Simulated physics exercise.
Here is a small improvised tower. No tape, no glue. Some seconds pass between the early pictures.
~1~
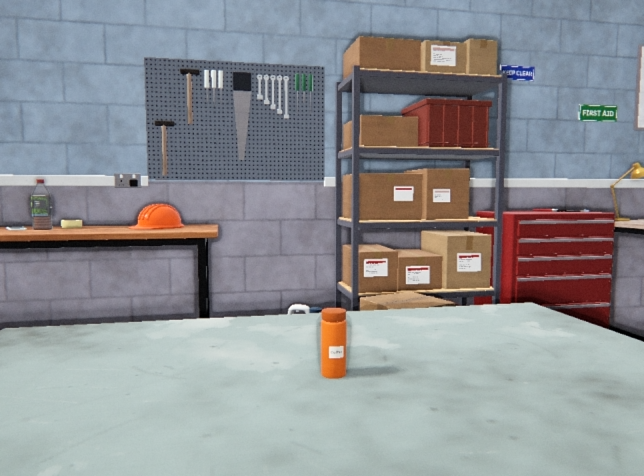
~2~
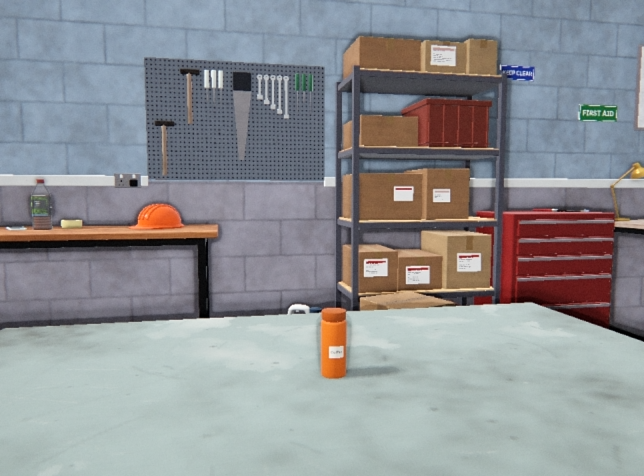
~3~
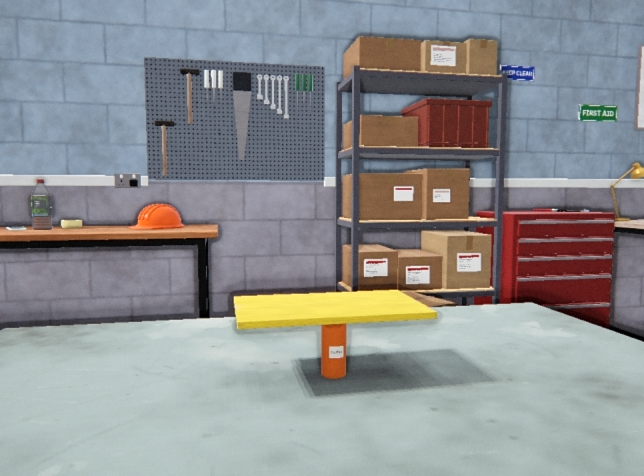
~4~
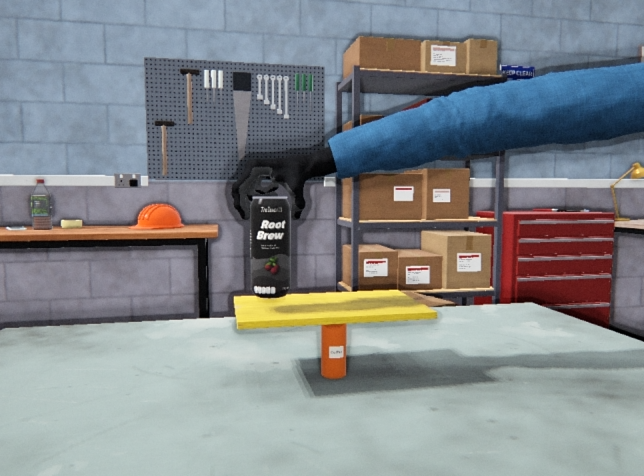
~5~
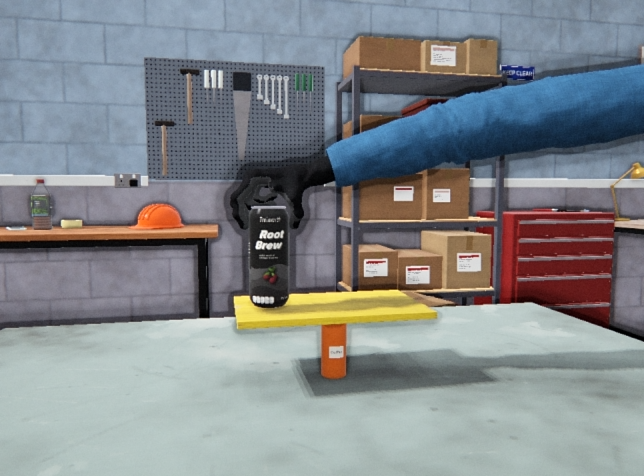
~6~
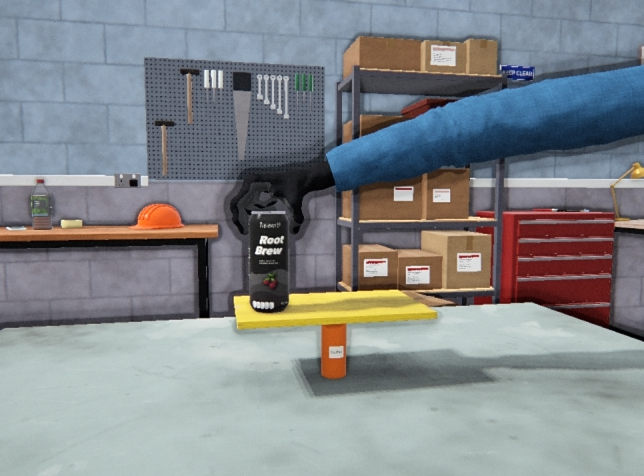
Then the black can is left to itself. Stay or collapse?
The stack comes apart.
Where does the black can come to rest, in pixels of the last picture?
Around (190, 369).
Then, 0.30 s after the last picture, black can now fallen; yellow board tipped 21° from how it was.
Then, 0.50 s after the last picture, yellow board tipped 50° from how it was.
Then, 0.60 s after the last picture, yellow board tipped 43° from how it was.
At rest, fallen, black can; tipped over in the stack, yellow board; orange shaker in place. Seen from the same camera at the end, black can near (190, 369). The stack gives way.
